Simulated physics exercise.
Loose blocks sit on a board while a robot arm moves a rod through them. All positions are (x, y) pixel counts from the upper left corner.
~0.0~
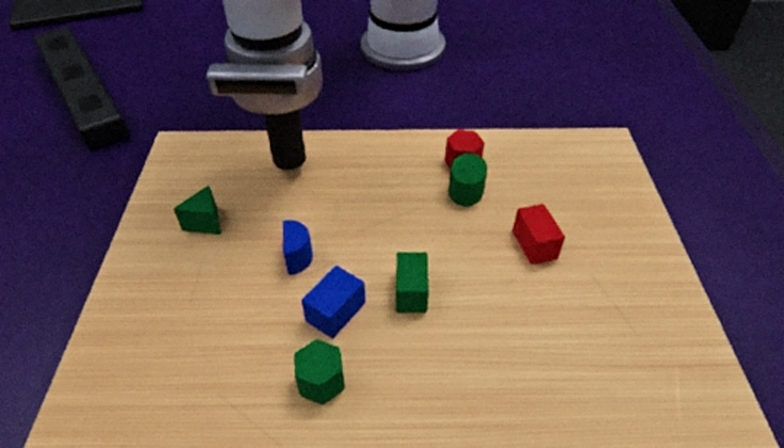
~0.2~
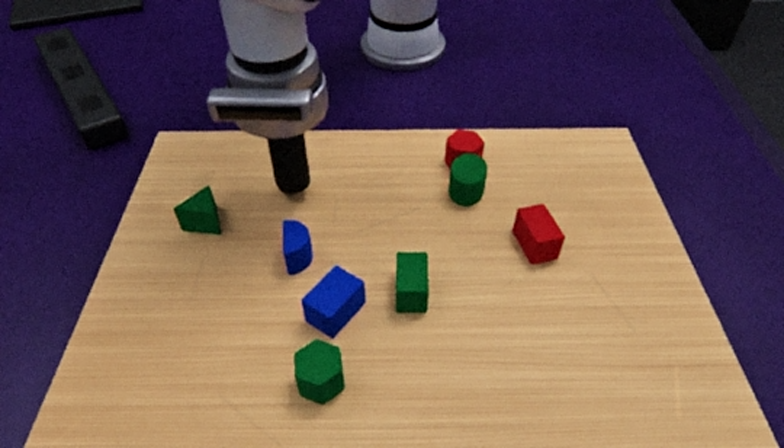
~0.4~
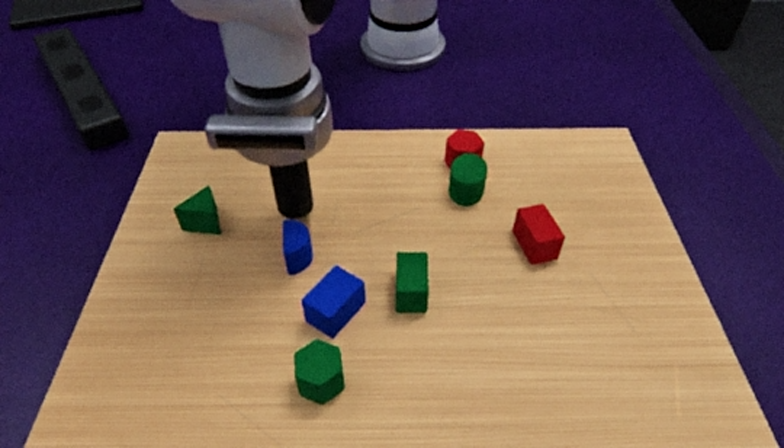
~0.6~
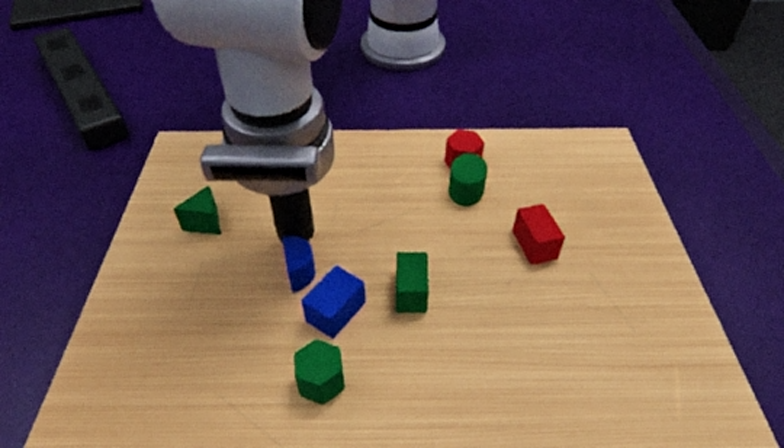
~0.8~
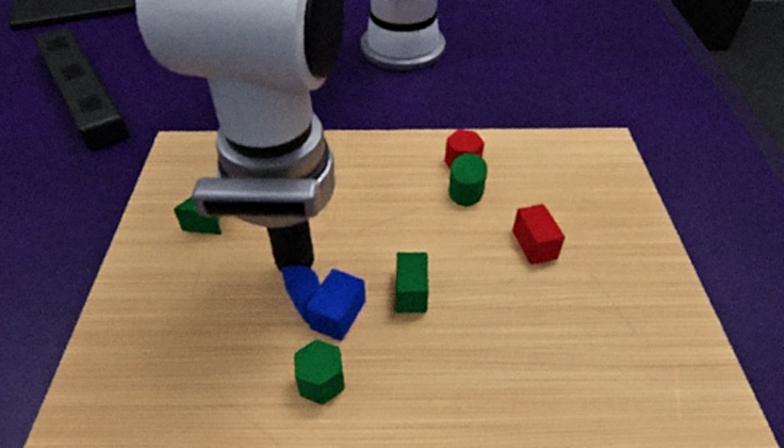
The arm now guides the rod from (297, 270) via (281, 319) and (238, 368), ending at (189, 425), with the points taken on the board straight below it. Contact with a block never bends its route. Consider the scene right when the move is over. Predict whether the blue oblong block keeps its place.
In the end it has been moved.
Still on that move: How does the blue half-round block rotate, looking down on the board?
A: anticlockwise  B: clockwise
The correct letter is A.
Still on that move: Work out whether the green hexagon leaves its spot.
It sits in its place.
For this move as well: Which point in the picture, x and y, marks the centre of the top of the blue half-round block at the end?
It is at (297, 330).
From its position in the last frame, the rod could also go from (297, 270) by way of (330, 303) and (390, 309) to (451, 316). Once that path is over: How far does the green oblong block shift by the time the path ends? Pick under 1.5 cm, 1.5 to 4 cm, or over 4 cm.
Covers 1.5 to 4 cm.
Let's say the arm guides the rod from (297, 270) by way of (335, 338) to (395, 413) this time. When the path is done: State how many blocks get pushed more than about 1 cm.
There will be three or more blocks displaced.
What follows on the original path. One third of the way, rod at (278, 311); blue half-round block at (299, 324), turned 50° anticlockwise; blue oblong block at (343, 300), turned 30° anticlockwise.
Two thirds of the way, rod at (234, 361); blue half-round block at (297, 330), turned 70° anticlockwise; blue oblong block at (343, 300), turned 30° anticlockwise.
At the end, rod at (184, 417); blue half-round block at (297, 330), turned 70° anticlockwise; green hexagon not moved; blue oblong block at (343, 300), turned 30° anticlockwise.
